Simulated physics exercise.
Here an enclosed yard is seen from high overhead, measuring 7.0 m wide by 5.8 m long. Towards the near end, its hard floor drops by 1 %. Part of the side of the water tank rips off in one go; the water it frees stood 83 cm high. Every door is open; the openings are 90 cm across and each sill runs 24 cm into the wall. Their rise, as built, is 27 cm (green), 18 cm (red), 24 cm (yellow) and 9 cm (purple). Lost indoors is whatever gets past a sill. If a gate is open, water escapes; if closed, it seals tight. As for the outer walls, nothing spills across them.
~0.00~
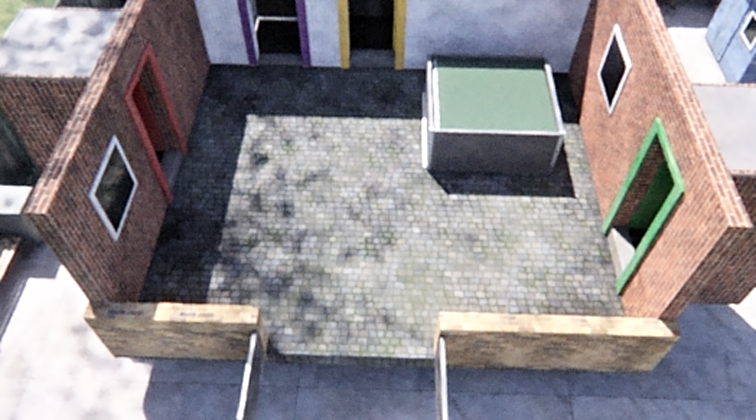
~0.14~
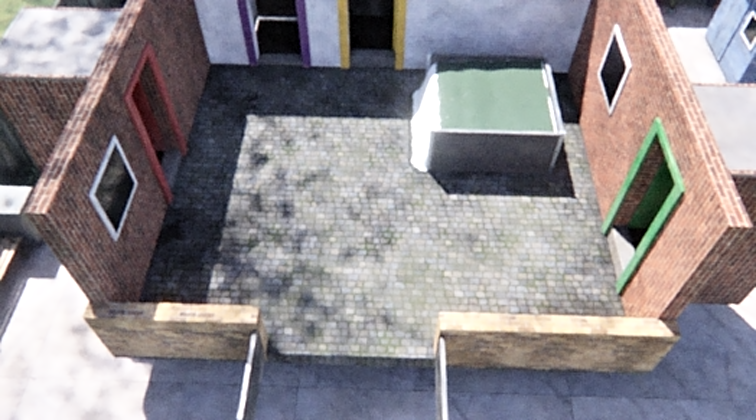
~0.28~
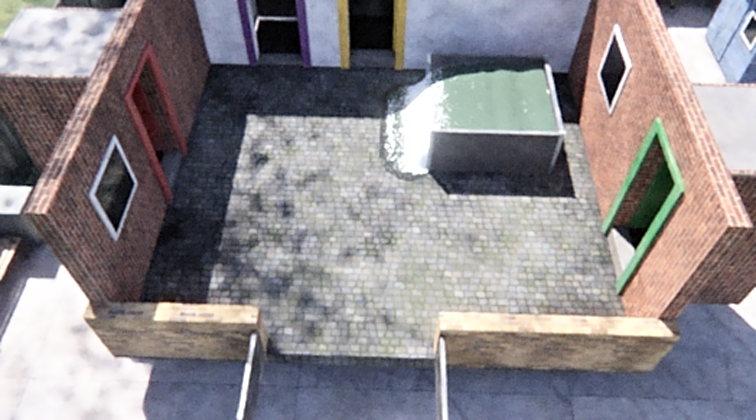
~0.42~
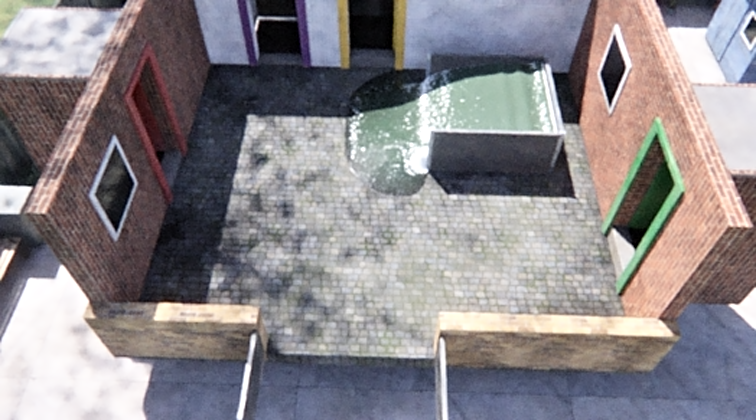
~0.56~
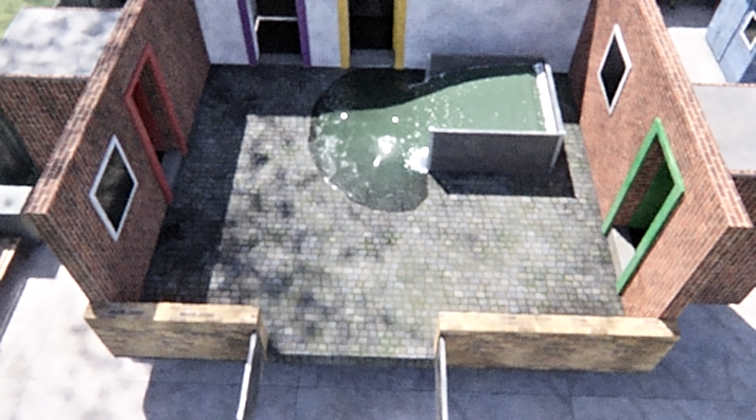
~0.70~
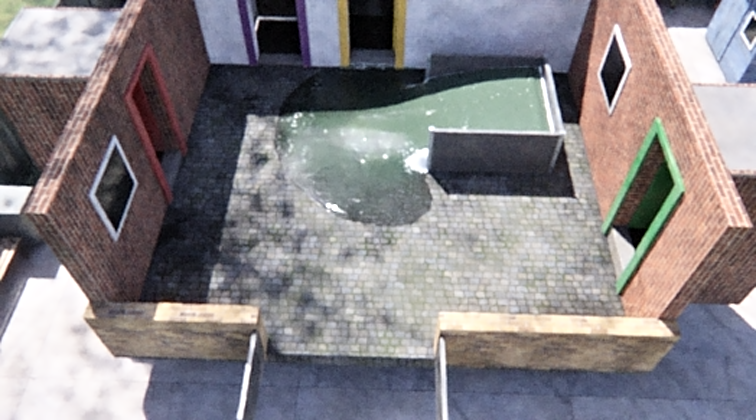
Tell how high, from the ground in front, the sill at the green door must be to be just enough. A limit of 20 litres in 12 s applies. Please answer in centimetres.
It must be about 7.5 cm high.
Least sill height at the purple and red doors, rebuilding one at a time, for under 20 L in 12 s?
About 17 cm at purple and 25 cm at red.
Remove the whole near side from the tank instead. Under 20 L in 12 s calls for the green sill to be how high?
With that break, close to 23 cm.
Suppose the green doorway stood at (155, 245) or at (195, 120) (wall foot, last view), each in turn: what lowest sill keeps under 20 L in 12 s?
Roughly 15 cm, then roughly 31 cm.
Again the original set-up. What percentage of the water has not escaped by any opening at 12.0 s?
Close to 72 per cent is still present.
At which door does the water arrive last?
Answer: Green.
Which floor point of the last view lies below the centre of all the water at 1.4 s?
(396, 129), roughly.
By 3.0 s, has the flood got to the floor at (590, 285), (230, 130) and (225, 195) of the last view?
1: Unwetted; 2: Awash; 3: Awash.
After 1.4 s water covers 45 % of the floor, deepest (34 cm) near (192, 129); it has not reached the green door.
After 3.0 s water covers 55 % of the floor, deepest (42 cm) near (134, 320); it has not reached the green door.
After 12.0 s water covers 100 % of the floor, deepest (12 cm) near (623, 348); 9 cm at the green door, 0 litres in over its 27 cm sill.
At the green door as built, the water arrived by 6.4 s and peaked near 12 cm at 6.6 s.
With a sill of 6.5 cm, 32 litres would have come in within the 12 s; with 9 cm, 7 litres. So under 20 litres takes about 7.5 cm.
